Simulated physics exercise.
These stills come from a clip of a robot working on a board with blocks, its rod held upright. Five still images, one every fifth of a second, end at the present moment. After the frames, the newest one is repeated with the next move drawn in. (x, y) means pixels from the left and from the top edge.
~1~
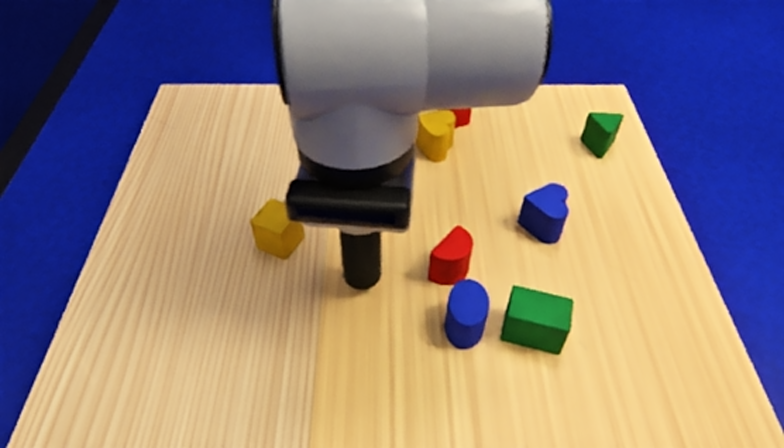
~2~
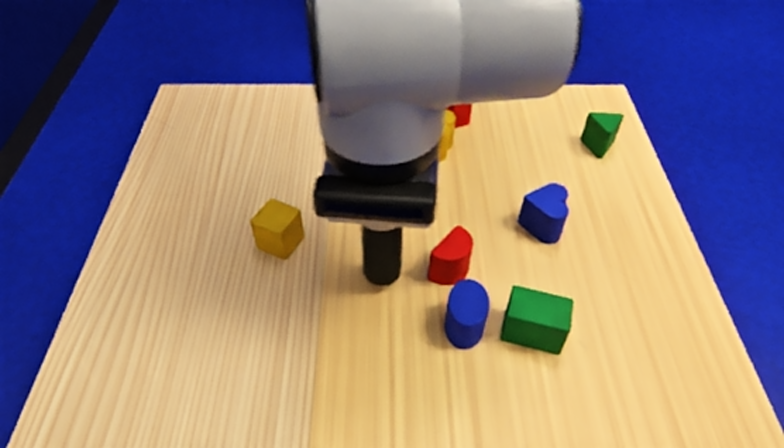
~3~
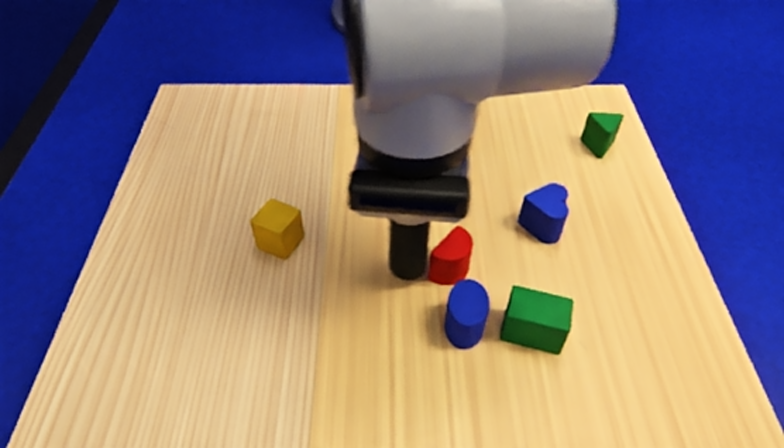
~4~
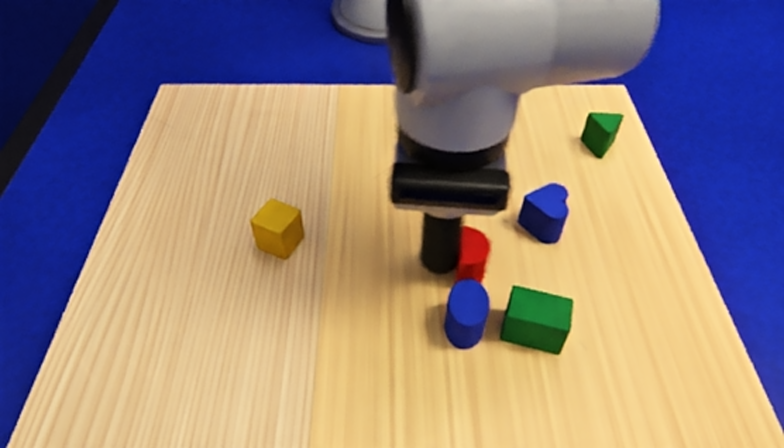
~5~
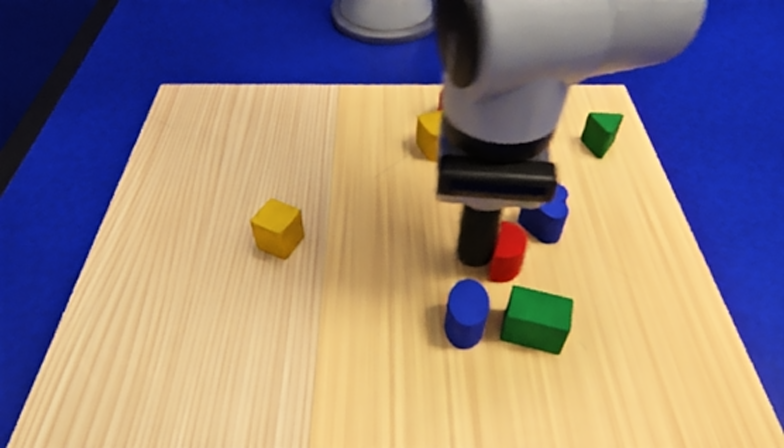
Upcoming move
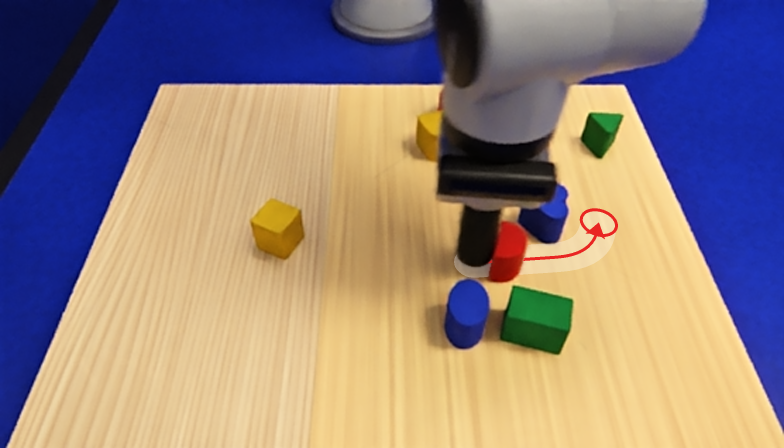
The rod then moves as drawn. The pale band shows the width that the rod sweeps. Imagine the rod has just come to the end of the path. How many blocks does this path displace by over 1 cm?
Expect one.
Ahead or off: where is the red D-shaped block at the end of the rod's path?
The rod has lost it.
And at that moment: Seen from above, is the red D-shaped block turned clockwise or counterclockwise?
With the clock.
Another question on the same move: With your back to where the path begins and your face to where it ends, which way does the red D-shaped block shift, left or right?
Measured against the direction from start to end, the red D-shaped block shifts toward the right-hand side.
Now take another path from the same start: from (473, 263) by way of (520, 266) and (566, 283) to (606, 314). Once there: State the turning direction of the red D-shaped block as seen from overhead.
Looking from above, the answer is counterclockwise.
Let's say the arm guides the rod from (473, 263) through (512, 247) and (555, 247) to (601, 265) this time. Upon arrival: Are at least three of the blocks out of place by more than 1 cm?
Going by the path, no.
Drawn move, from (473, 263) through (526, 259) and (577, 253) to (599, 222).
What follows on the original path. One third of the way, rod at (530, 249); red D-shaped block at (568, 236).
Two thirds of the way, rod at (582, 242); red D-shaped block at (622, 238), turned 25° clockwise.
At the end, rod at (603, 212); red D-shaped block at (627, 238), turned 30° clockwise; blue heart still.
